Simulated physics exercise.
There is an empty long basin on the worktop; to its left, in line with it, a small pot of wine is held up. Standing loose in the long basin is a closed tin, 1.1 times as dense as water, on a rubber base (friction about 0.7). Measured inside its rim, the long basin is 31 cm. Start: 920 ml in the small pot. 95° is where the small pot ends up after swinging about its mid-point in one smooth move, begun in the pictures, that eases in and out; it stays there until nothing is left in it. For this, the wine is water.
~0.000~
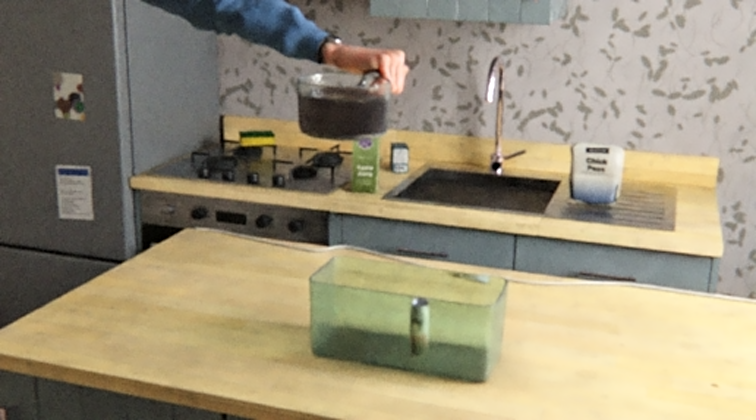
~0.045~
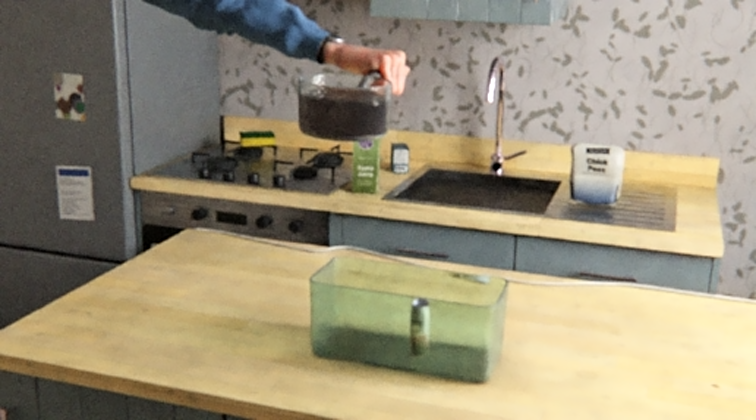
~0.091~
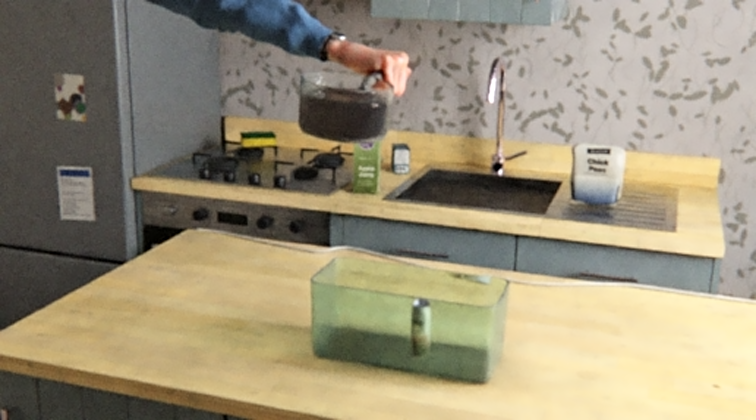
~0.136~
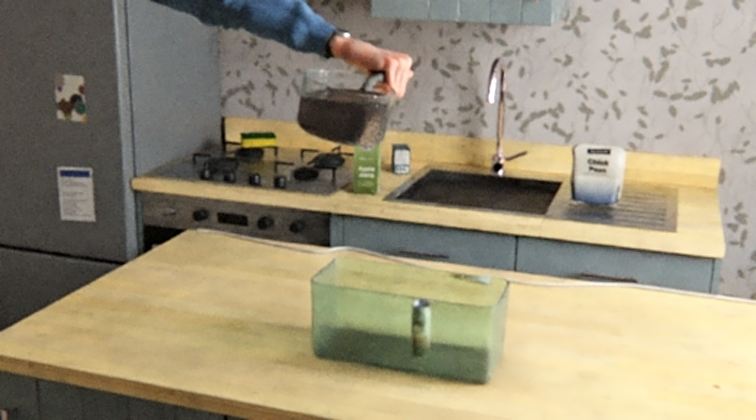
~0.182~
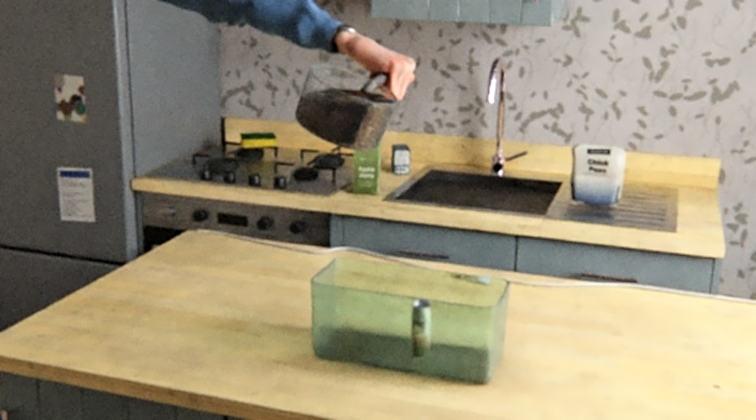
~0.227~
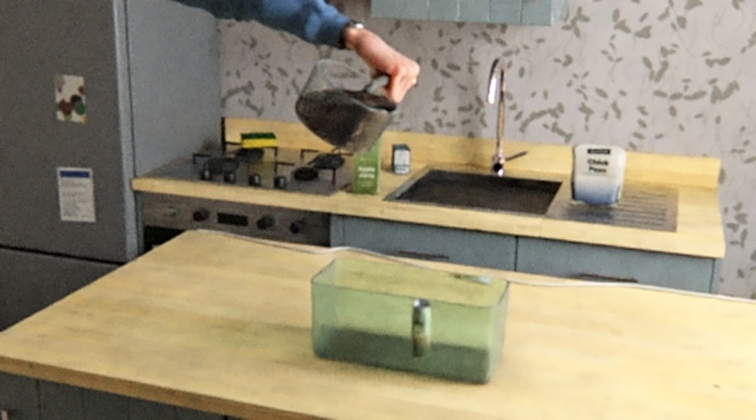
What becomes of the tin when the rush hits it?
My bet is it won't last.
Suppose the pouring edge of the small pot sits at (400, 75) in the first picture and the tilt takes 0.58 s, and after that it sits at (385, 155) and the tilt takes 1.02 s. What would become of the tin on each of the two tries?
The tin overturns the first time and stays vertical the second time.
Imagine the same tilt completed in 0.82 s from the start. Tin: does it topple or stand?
With that tilt, the tin stays on its base.
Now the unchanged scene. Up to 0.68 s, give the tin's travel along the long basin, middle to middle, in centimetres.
Measured centre to centre, about 1 cm.
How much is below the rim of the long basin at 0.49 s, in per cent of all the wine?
I reckon close to 2 percent of it.
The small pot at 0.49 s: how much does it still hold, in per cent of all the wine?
42 %.
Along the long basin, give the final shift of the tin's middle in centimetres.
Roughly 7.5 cm.
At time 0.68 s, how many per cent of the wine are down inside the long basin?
I'd say roughly 58 in a hundred of it.
Then, 0.49 s in, the tilt is 88° and 43 per cent is still to pour; the tin stands where it began.
Then, 0.68 s in, the tilt is 95° and 14 per cent is still to pour; the tin stands where it began.
Then, 0.87 s in, the tilt is 95° and 4 per cent is still to pour; the tin leans 42°.
Then, 1.09 s in, the tilt is 95° and 1 per cent is still to pour; the tin lies on its side.
Finally, the tin lies on its side.
